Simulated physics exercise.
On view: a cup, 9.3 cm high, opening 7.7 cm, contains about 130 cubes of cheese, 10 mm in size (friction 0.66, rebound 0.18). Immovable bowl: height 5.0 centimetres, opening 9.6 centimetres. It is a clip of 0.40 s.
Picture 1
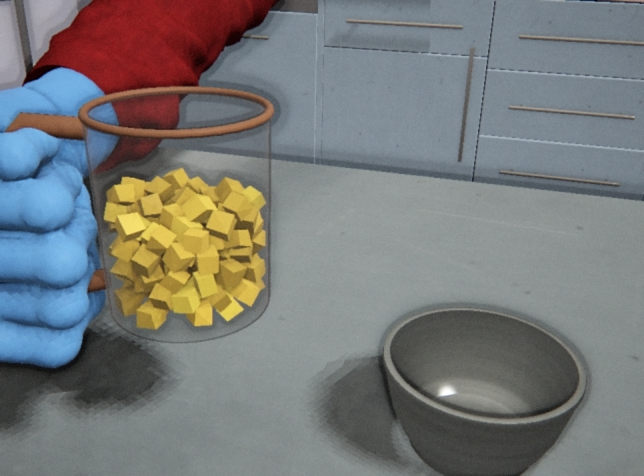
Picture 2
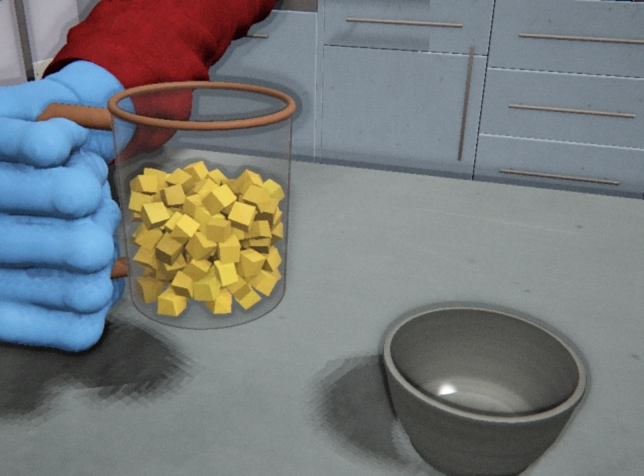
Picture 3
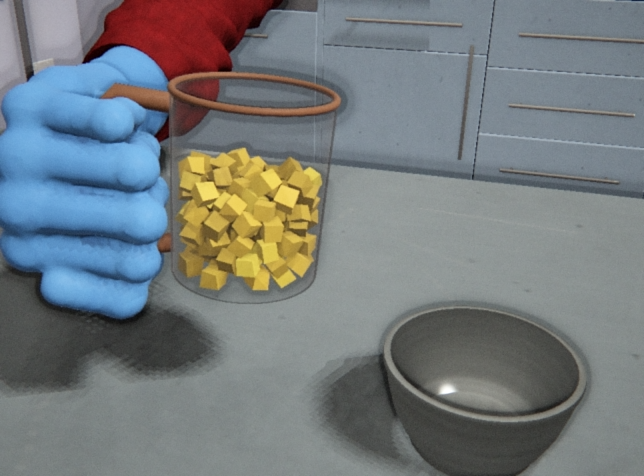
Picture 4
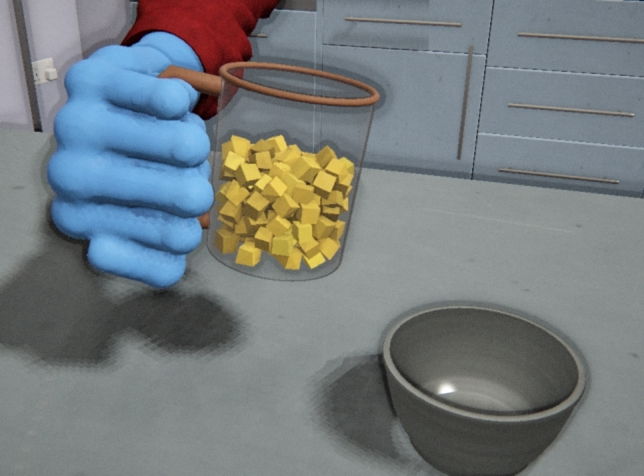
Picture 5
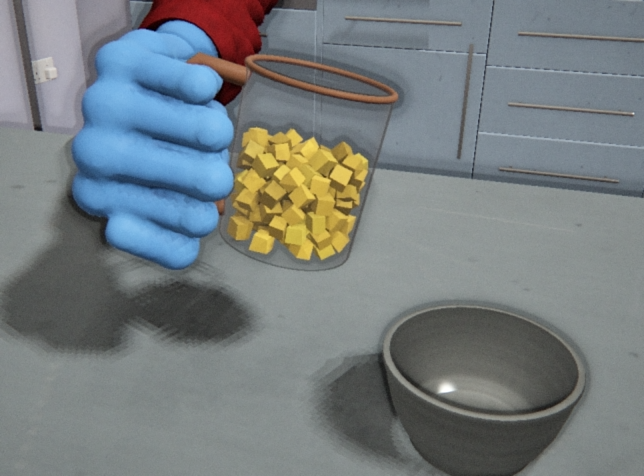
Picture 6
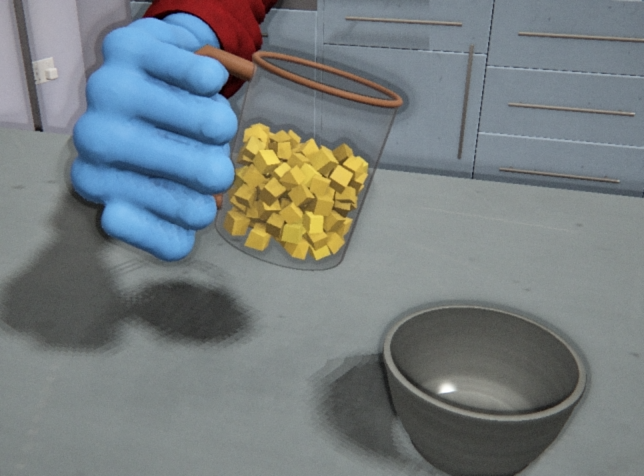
A grey countertop with blue-grey drawers and cupboards behind it is seen from slightly above by a still camera. On the left, a blue-gloved hand with a red sleeve grips the brown handle of a clear, brown-rimmed cup partly filled with yellow cubes, while a dark grey bowl sits empty at lower right. The hand carries the cup rightward and slightly away, progressively tilting it to the right, then its travel ceases while the tilt increases slightly, the cubes staying inside.
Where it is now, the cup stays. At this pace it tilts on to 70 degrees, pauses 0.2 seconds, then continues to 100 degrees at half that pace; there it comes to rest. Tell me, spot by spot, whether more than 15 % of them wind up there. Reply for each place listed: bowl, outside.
Bowl: They do not; outside: They do.
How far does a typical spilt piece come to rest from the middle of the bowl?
Some 10 centimetres.
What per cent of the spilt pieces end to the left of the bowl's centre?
Near 70 per cent of the spill.
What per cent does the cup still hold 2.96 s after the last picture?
Near 85 in a hundred parts of the load.
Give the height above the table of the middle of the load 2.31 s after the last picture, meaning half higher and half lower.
Estimated height: About 14 cm.
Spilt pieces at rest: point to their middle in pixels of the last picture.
At about (448, 344).
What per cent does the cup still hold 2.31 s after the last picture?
Roughly 100 per cent of the load is still held.
Then, 0.89 s after the last picture, tilt 58 degrees; cup 100 %; middle of all pieces near (282, 171).
Then, 1.63 s after the last picture, tilt 74 degrees; cup 100 %; middle of all pieces near (286, 168).
Then, 2.31 s after the last picture, tilt 90 degrees; cup 100 %; middle of all pieces near (286, 160).
Then, 2.96 s after the last picture, tilt 100 degrees; cup 85 %, outside 5 %, in the air 10 %; middle of all pieces near (326, 193).
In the end, cup 70 %, bowl 0 %, outside 30 %.
